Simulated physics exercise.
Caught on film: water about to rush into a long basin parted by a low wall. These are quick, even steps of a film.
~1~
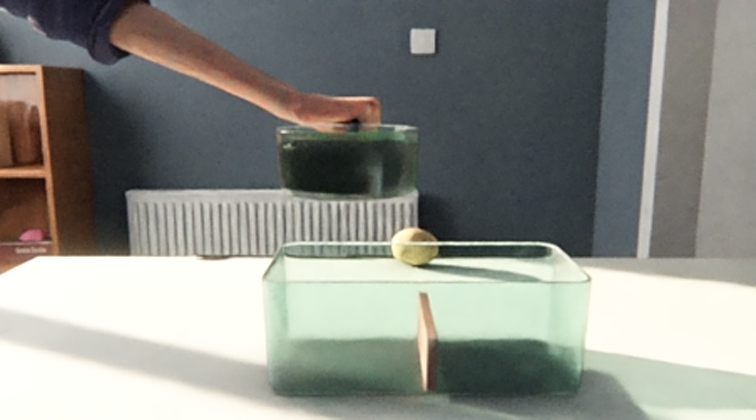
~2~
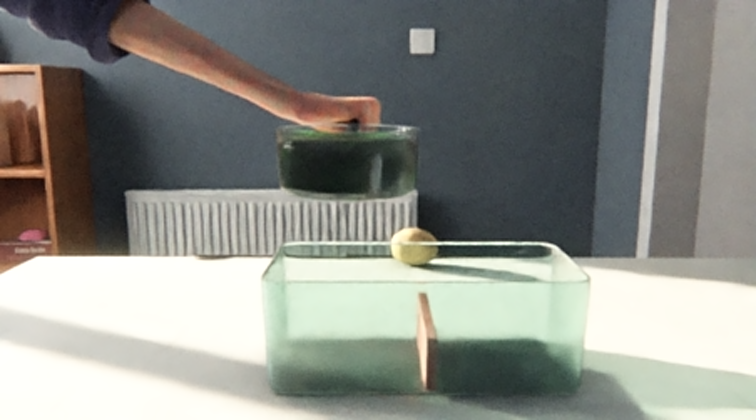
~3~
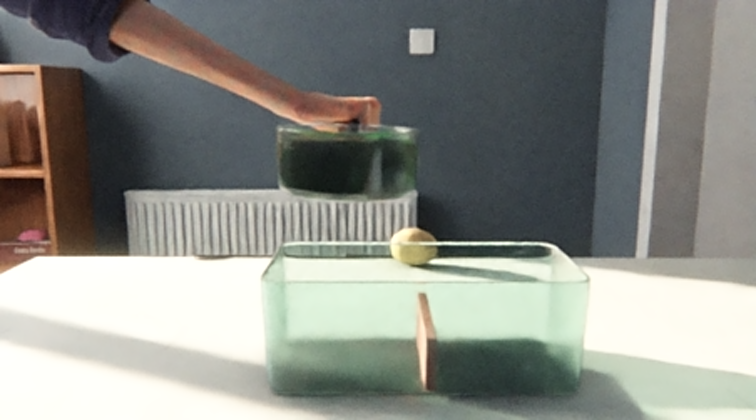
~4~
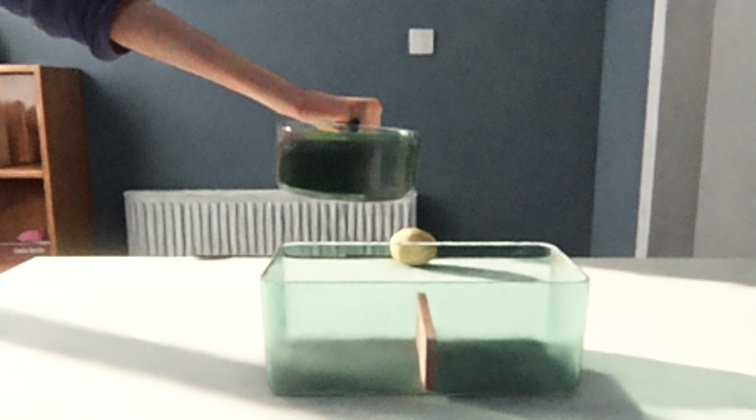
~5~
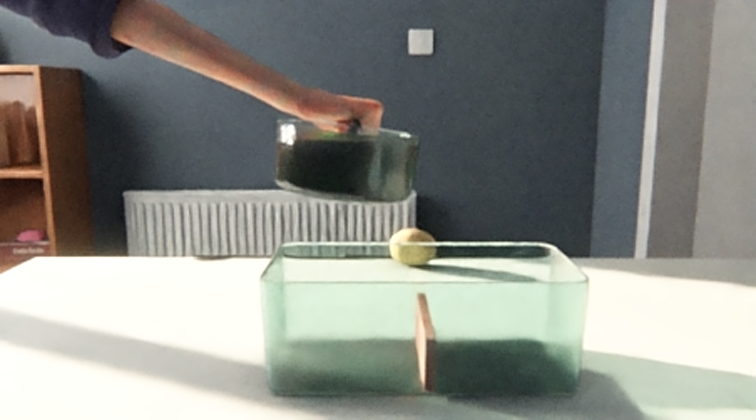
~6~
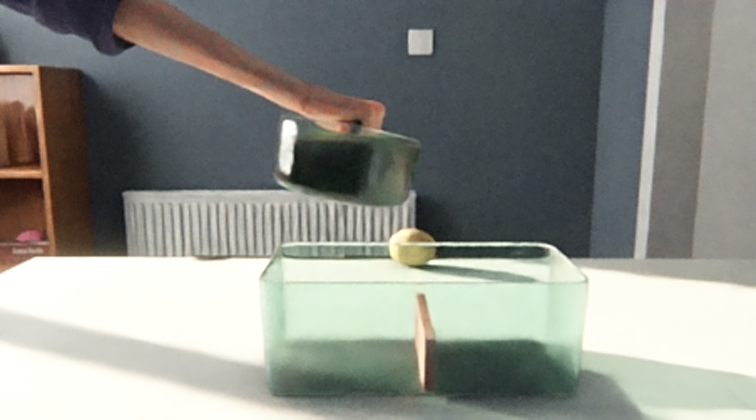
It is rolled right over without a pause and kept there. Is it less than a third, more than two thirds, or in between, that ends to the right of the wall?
It comes to more than two thirds.
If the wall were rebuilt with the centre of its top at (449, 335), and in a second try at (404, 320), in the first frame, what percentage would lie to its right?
Roughly 60 per cent, and 95 per cent.
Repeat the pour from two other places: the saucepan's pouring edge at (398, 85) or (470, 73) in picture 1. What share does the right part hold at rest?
First some 80, then 90 per cent.
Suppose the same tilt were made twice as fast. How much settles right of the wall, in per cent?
It comes to 80 per cent or so.
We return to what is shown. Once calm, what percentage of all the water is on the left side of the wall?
Roughly 15 in a hundred.
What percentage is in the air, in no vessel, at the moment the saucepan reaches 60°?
Some 30 per cent.
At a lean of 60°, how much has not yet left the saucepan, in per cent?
Some 55 per cent.
A moment on, the saucepan is tipped part way and 53 per cent is still to pour, 0 is left of the wall and 19 right of it.
Next, the saucepan is tipped on its side and 11 per cent is still to pour, 4 is left of the wall and 79 right of it.
Then the saucepan is tipped on its side and 1 per cent is still to pour, 12 is left of the wall and 85 right of it.
Later the saucepan is tipped on its side and 0 per cent is still to pour, 14 is left of the wall and 85 right of it.
In the end 14 per cent lies left of the wall, 85 right of it and 0 outside.
